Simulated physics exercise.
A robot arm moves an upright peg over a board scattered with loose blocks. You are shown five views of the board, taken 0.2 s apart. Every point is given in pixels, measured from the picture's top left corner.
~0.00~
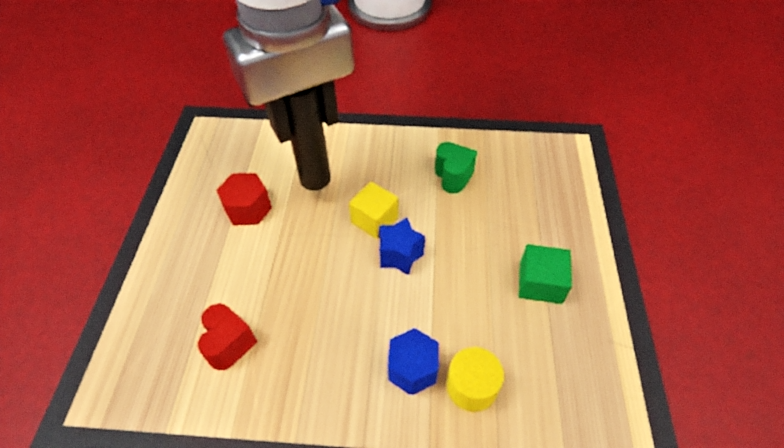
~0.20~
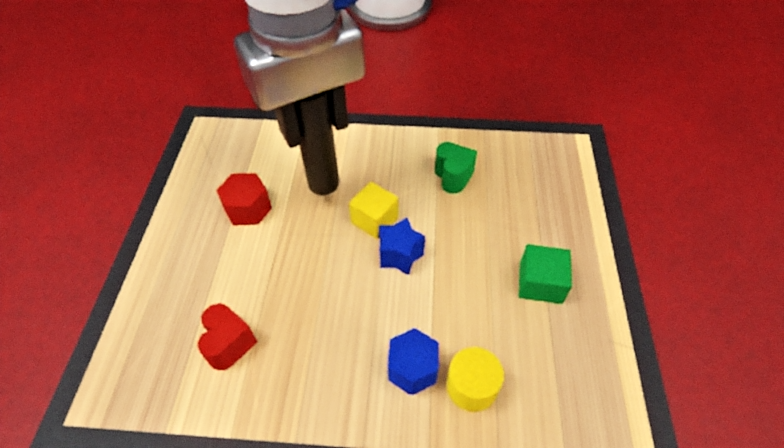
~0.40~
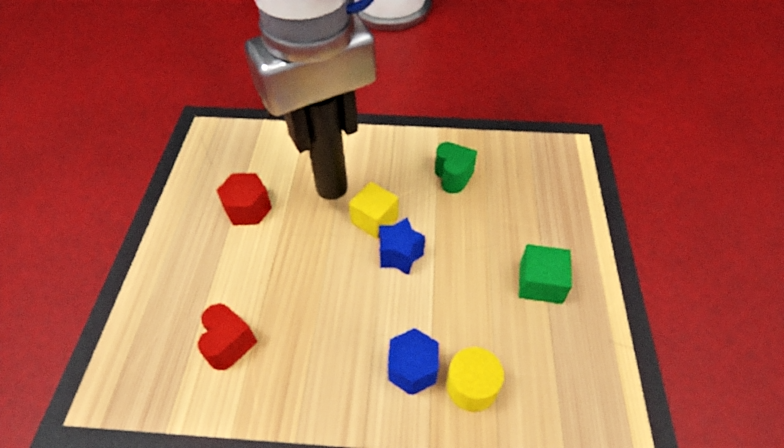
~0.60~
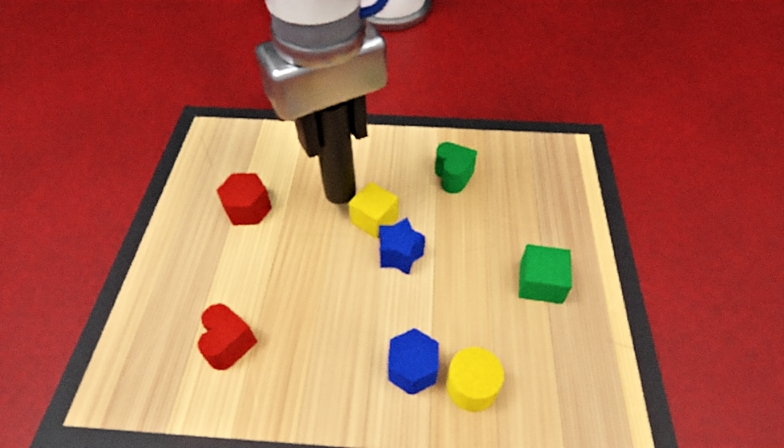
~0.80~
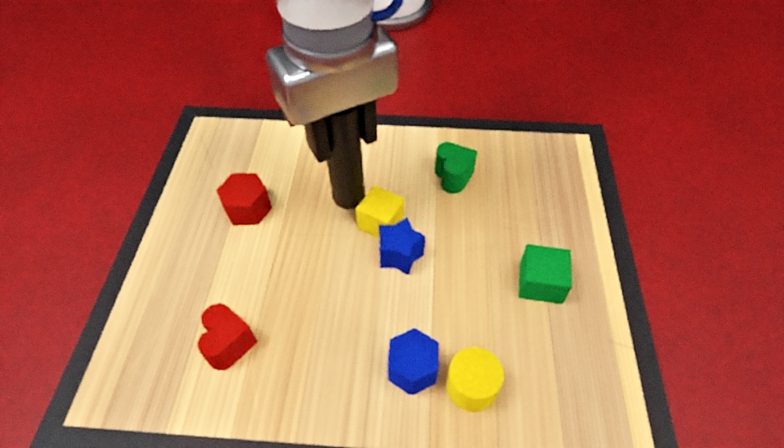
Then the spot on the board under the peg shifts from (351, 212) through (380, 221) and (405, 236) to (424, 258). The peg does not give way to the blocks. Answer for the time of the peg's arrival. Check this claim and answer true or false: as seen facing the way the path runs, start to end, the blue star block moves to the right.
Answer: True.
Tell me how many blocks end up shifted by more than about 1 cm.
This push will displace two blocks.
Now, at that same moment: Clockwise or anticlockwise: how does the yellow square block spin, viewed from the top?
It swings round anticlockwise.
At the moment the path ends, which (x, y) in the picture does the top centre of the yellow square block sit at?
Put as a pixel place, it's (456, 223).
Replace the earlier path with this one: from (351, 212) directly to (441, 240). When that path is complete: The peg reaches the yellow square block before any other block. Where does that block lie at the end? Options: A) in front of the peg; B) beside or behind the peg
A - in front of the peg.
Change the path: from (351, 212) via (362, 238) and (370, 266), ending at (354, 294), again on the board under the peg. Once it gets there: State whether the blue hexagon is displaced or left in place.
It is still on its spot.
What follows on the original path. One third of the way, peg at (379, 207); yellow square block at (413, 210); blue star block at (411, 242), turned 35° clockwise.
Two thirds of the way, peg at (405, 222); yellow square block at (441, 218), turned 30° anticlockwise; blue star block at (417, 251), turned 45° clockwise.
At the end, peg at (426, 244); yellow square block at (456, 223), turned 60° anticlockwise; blue star block at (431, 269), turned 85° clockwise; green heart block in place.
